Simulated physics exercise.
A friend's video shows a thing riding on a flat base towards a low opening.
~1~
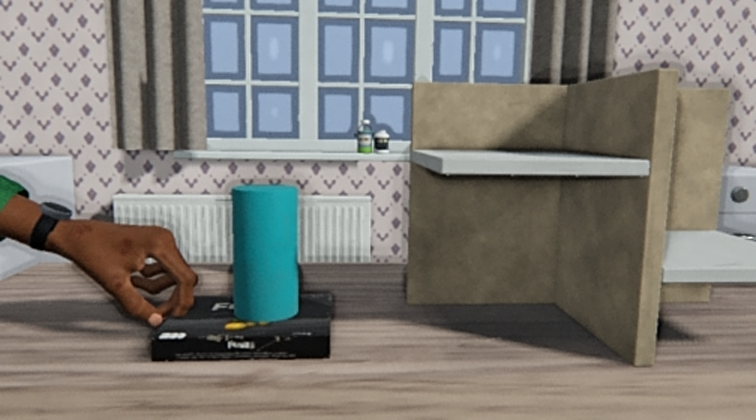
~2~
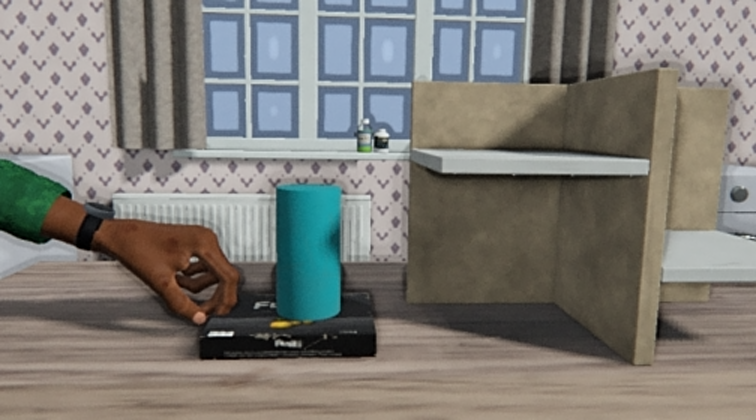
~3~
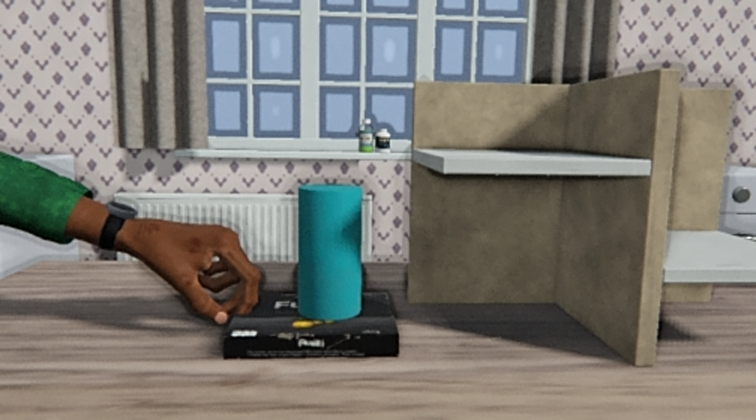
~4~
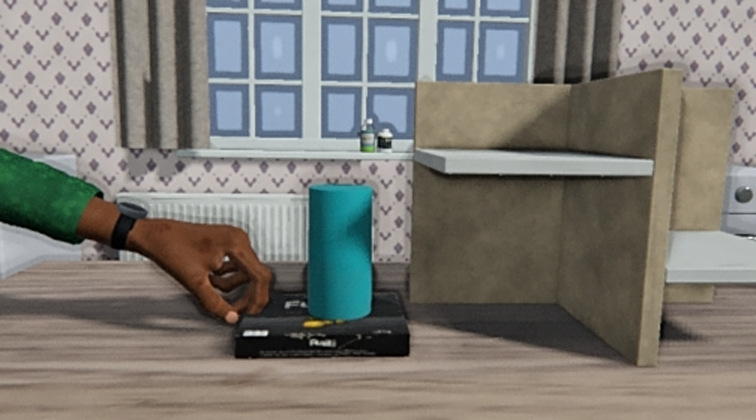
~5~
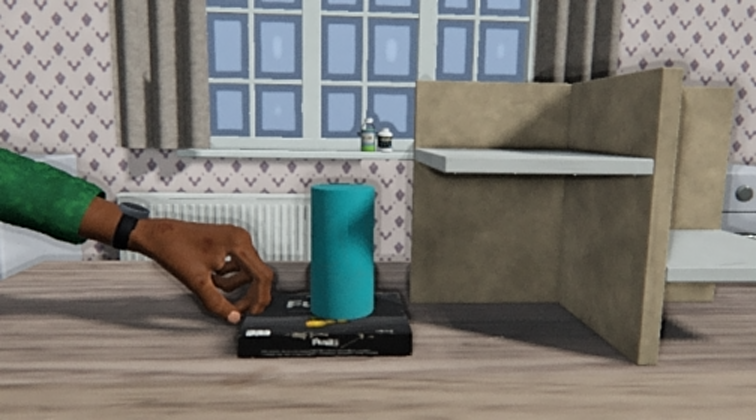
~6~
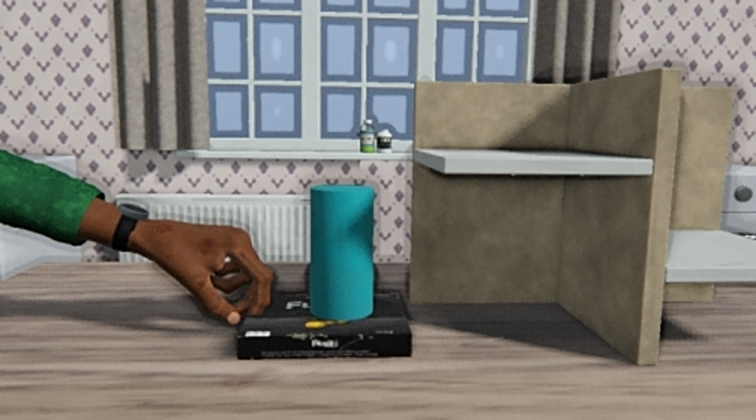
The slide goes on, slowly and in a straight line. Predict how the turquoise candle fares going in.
It fits.
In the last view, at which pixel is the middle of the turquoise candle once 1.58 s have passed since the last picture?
(487, 251).
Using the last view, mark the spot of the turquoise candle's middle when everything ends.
It comes to rest at about (514, 251) in the last picture.
Then, 0.64 s on from there, turquoise candle riding along near (385, 251).
Then, 1.14 s on from there, turquoise candle riding along near (440, 251).
Then, 1.58 s on from there, turquoise candle riding along near (487, 251).
In the end, the turquoise candle clears the shelf, near (514, 251).
